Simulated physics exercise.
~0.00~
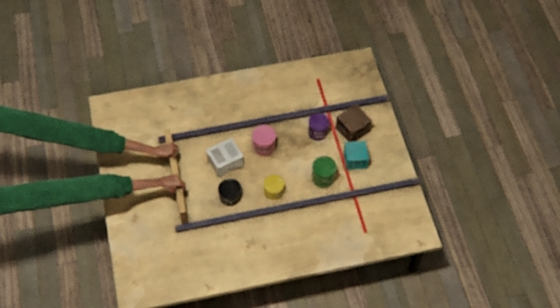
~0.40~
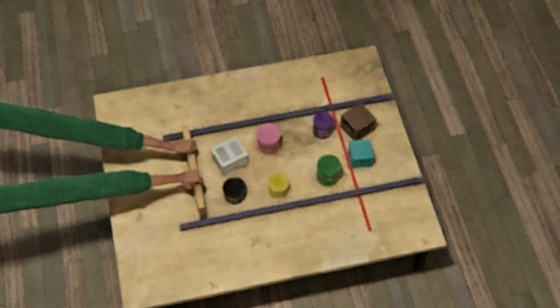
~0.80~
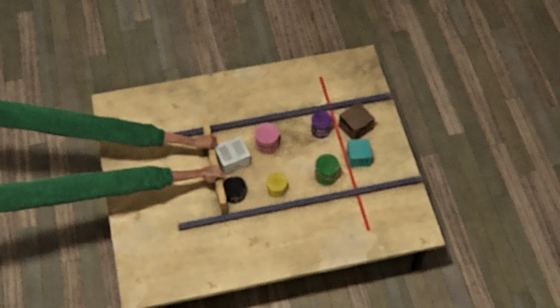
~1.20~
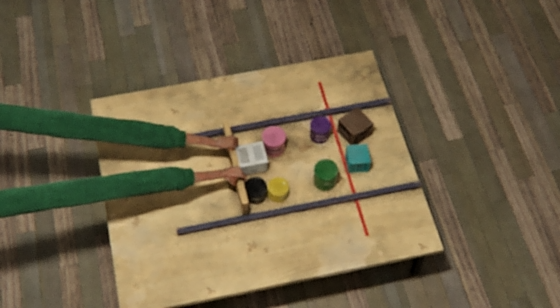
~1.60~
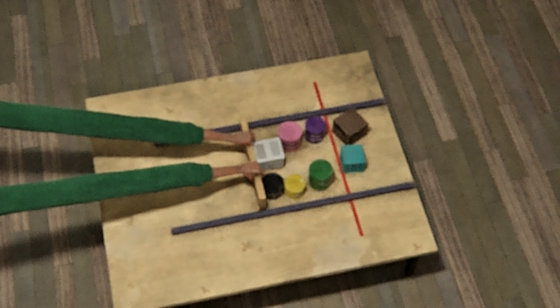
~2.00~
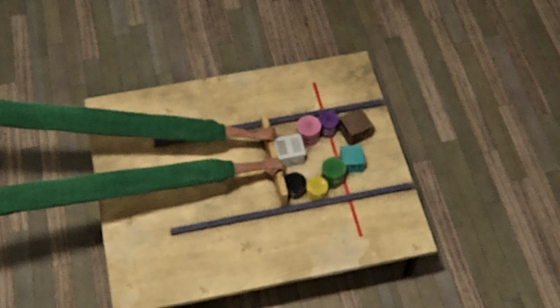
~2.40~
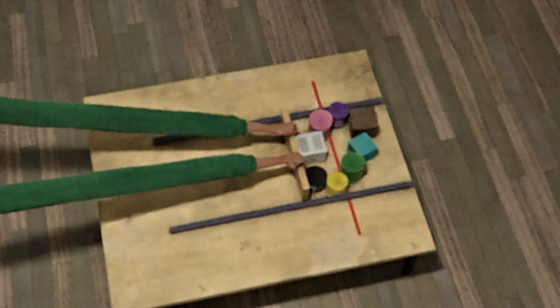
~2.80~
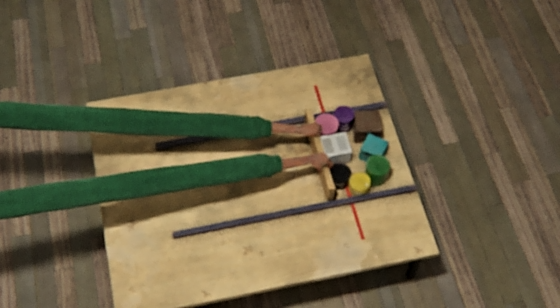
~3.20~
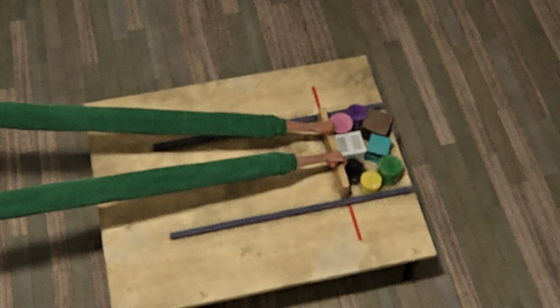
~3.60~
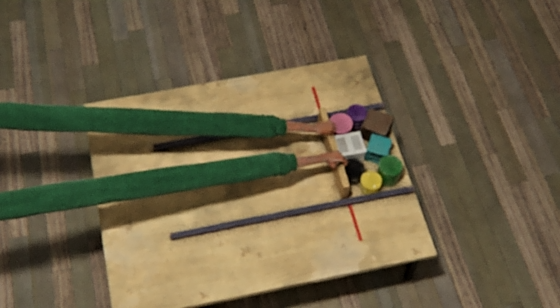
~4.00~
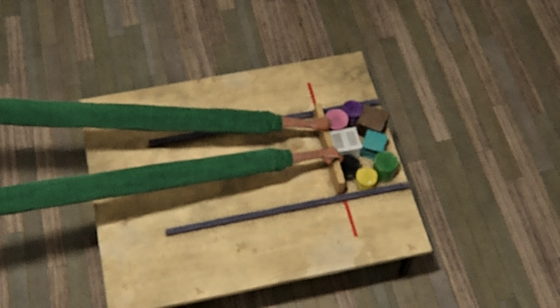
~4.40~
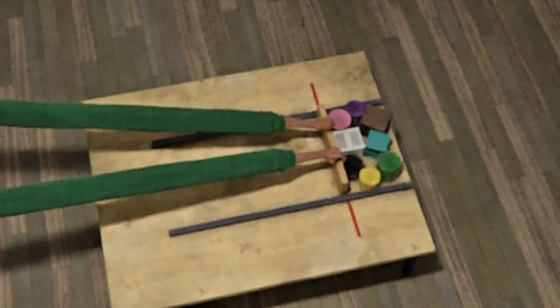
Two green-sleeved arms reach in from the left over a pale wooden table, seen from above by a slightly swaying camera, and hold an upright plank between two dark rails. Ahead of it sit a white tote, black, yellow, pink, green and purple round pails, and brown and turquoise crates near a red tape line. The hands slide the plank right, gathering the white tote and black pail, then the yellow and pink ones. The bunch presses into the rest and crosses the tape. The plank stops around the line, and everything rests crowded by the right edge, with nothing fallen.
